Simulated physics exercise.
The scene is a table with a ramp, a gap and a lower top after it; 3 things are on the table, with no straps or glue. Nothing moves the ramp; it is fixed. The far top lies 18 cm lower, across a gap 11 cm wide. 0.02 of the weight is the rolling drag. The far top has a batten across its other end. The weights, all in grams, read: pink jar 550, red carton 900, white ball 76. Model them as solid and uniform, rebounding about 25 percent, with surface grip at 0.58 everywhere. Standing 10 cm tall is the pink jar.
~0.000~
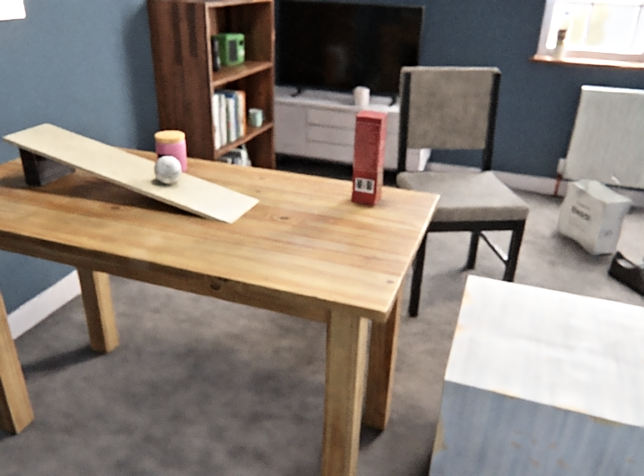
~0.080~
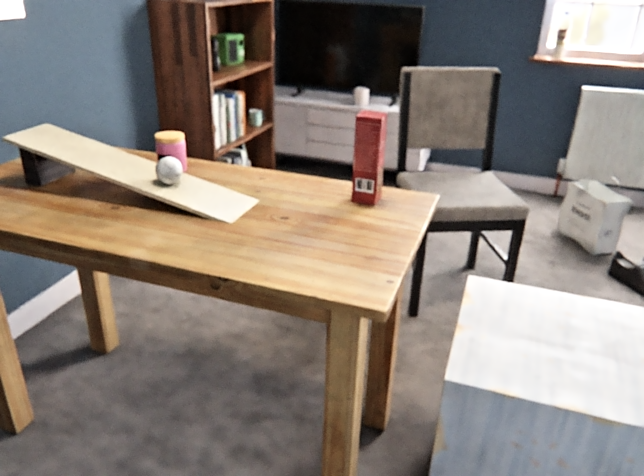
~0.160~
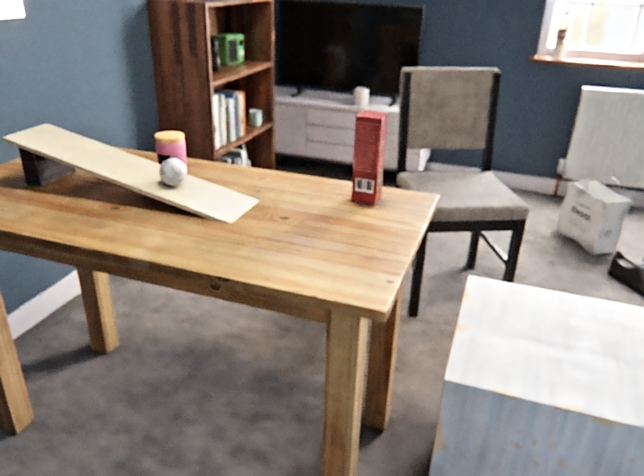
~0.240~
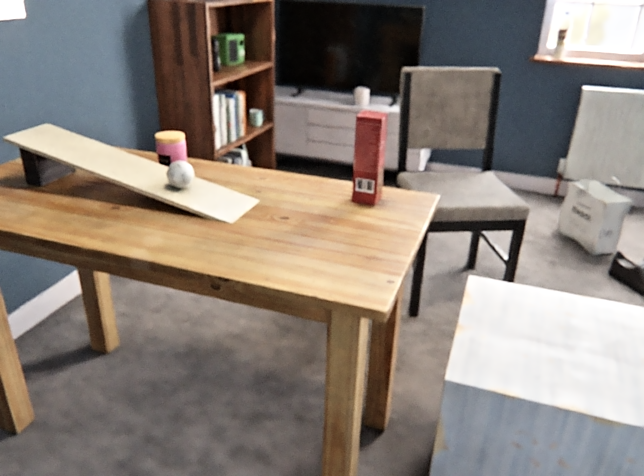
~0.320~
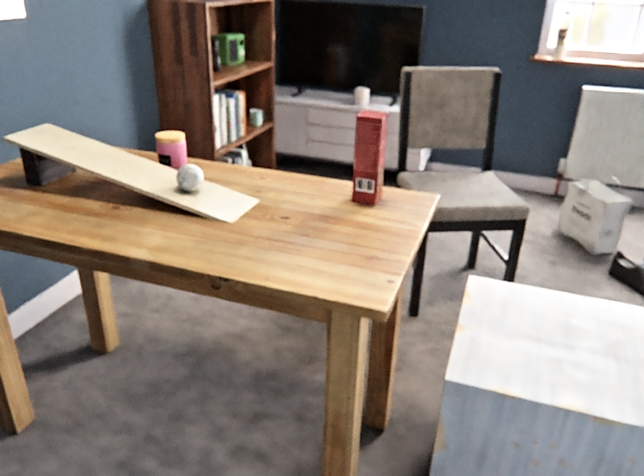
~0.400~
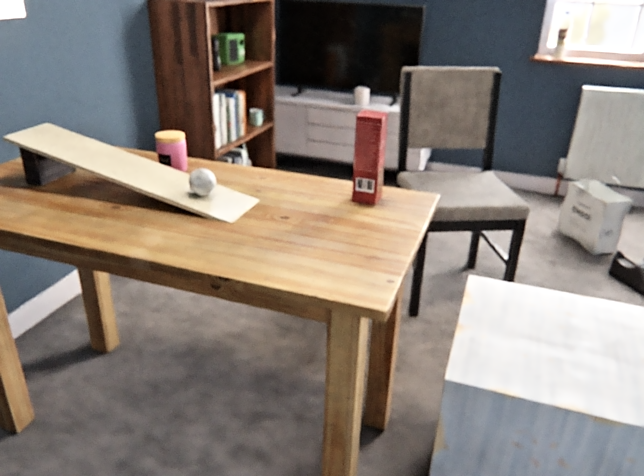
On a wooden table, a white ball rolls down a ramp past a pink jar.
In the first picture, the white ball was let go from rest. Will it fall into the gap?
The jump works.
By 0.90 s, 21 cm to the edge; white ball near (329, 212).
By 1.40 s, 11 cm past the table's edge; white ball near (463, 296).
When it is over (2.0 s), 45 cm past the table's edge; the bystanders within 8 cm of the start.
